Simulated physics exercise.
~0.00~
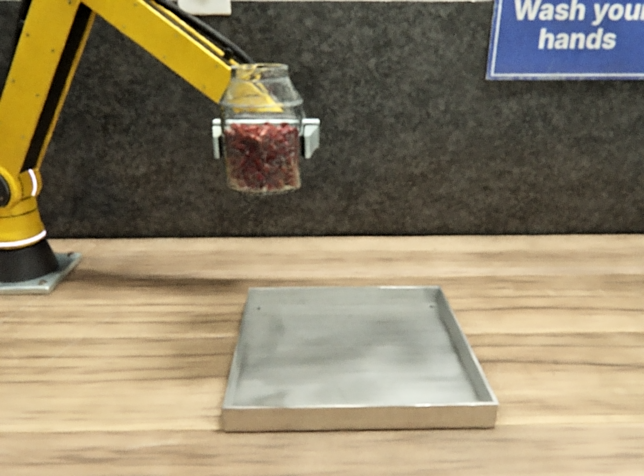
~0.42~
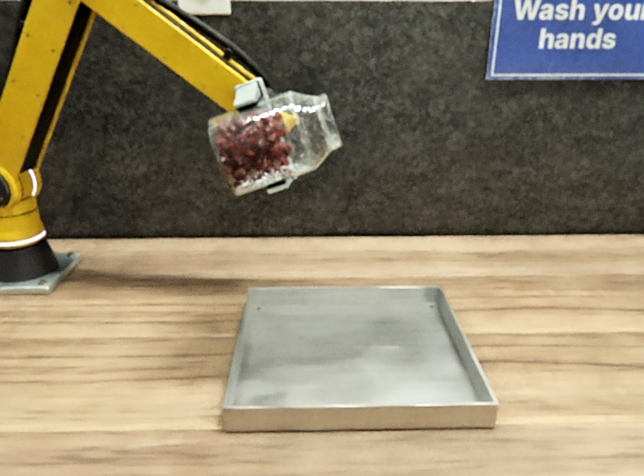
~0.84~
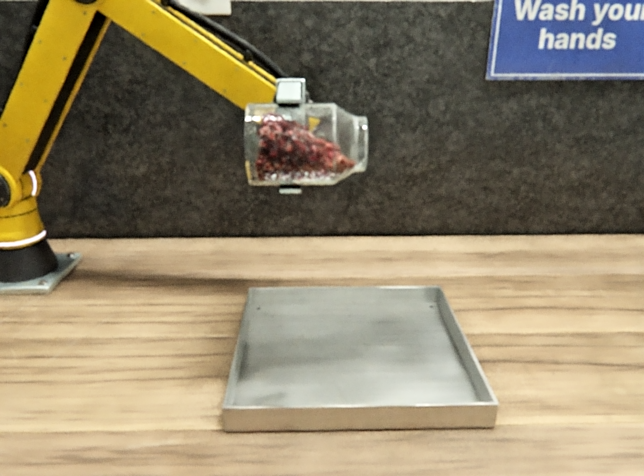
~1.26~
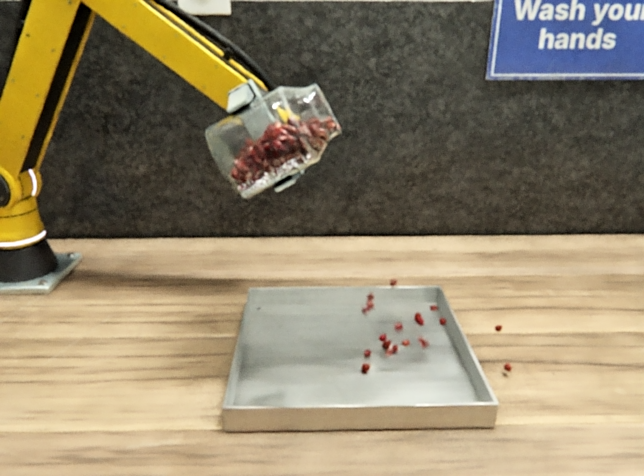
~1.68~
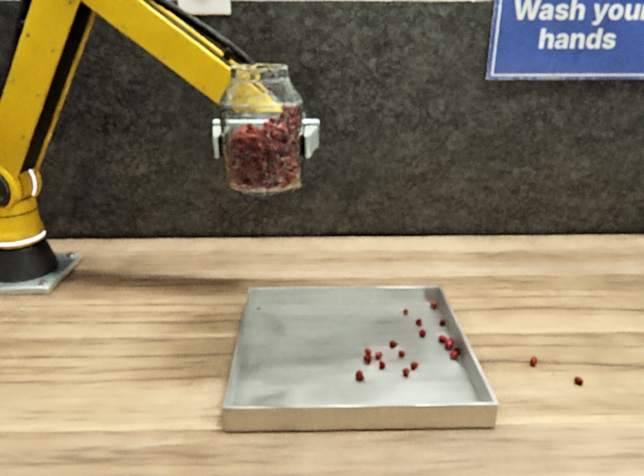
At the start, a yellow robot arm holds a clear jar of dark red beans upright above an empty, shallow metal tray on a wooden table. The arm tips the jar to the right, and the beans shift inside it. Soon the jar lies level on its side, with the beans sloping towards its mouth. As the arm swings the jar partway back up, a small scatter of beans drops into the tray and beyond its right edge. Finally the jar stands upright again, still holding most of its beans, with some resting in the tray and two on the table.
